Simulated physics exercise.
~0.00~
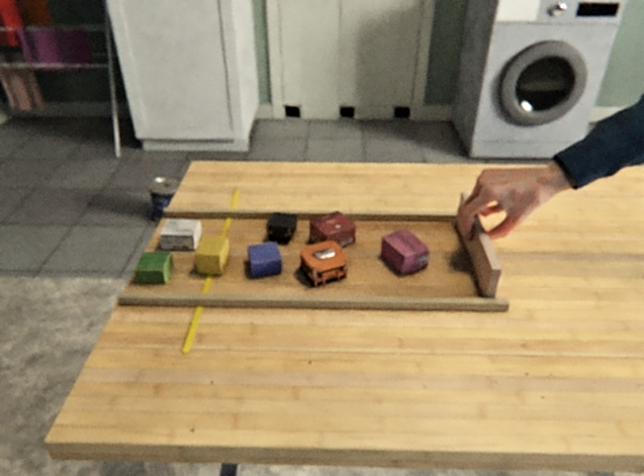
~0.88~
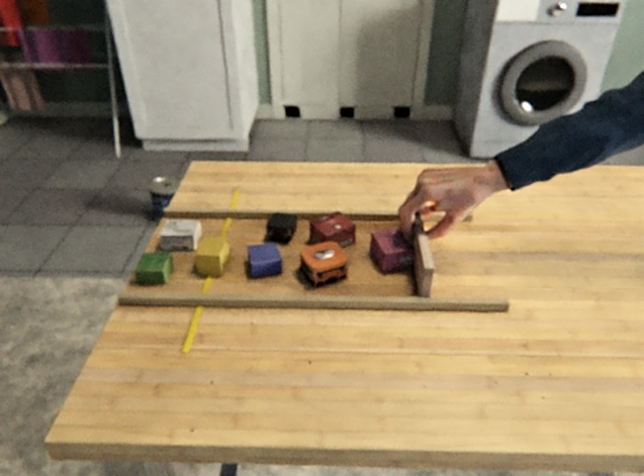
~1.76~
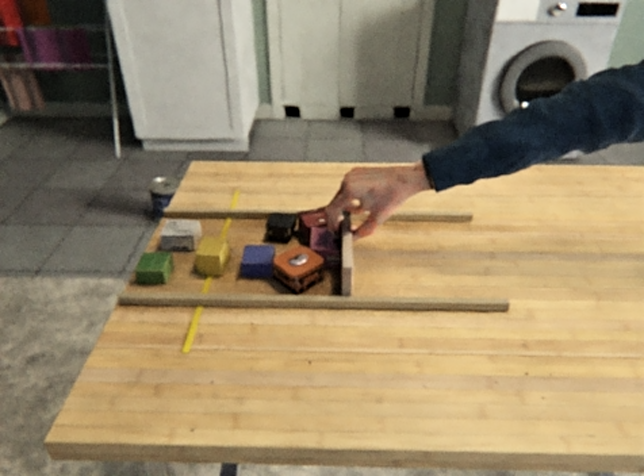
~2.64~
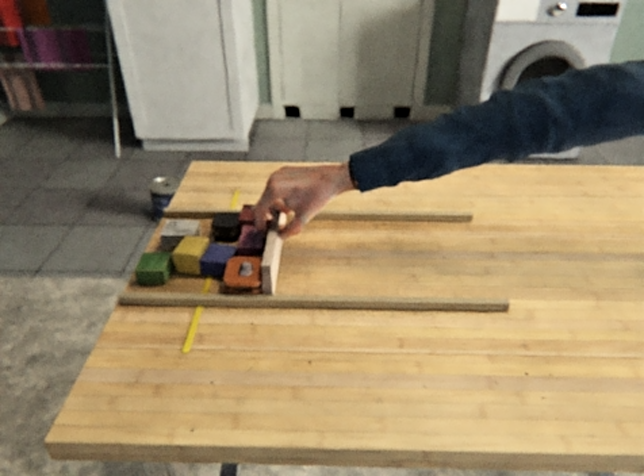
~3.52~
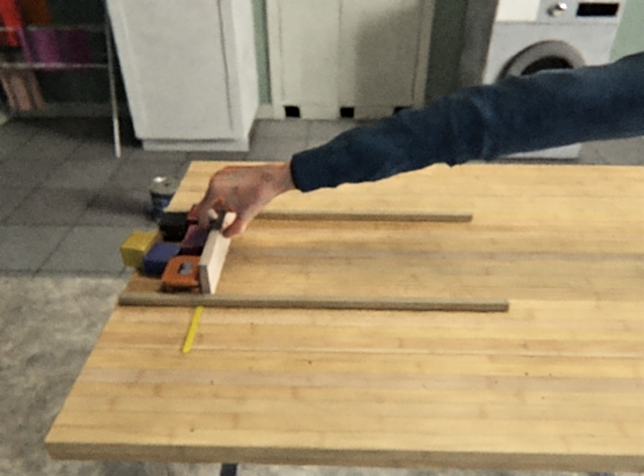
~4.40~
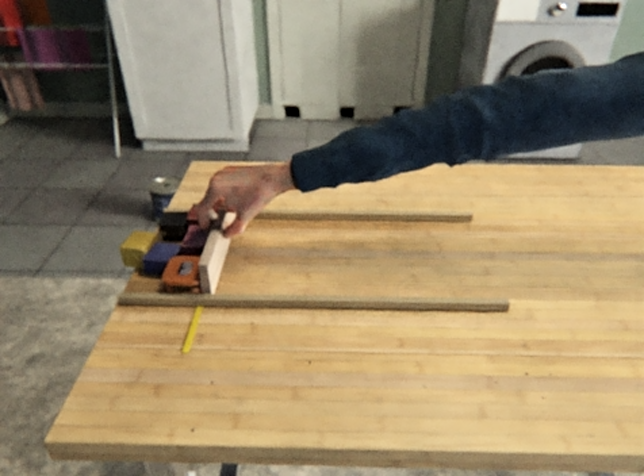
A hand in a dark blue sleeve grips an upright wooden board at the right of a shallow lane between two strips on a wooden table, seen from above the near side in a room with a washing machine. Green, white, yellow, blue, black, red, orange and pink blocks lie scattered leftward, near a yellow tape line. The board slides left, pushing the pink block, then gathering the orange and others into a cluster. The cluster is swept past the tape to the table's left edge. The board stops there, with the green and white blocks gone and the yellow one at the edge.
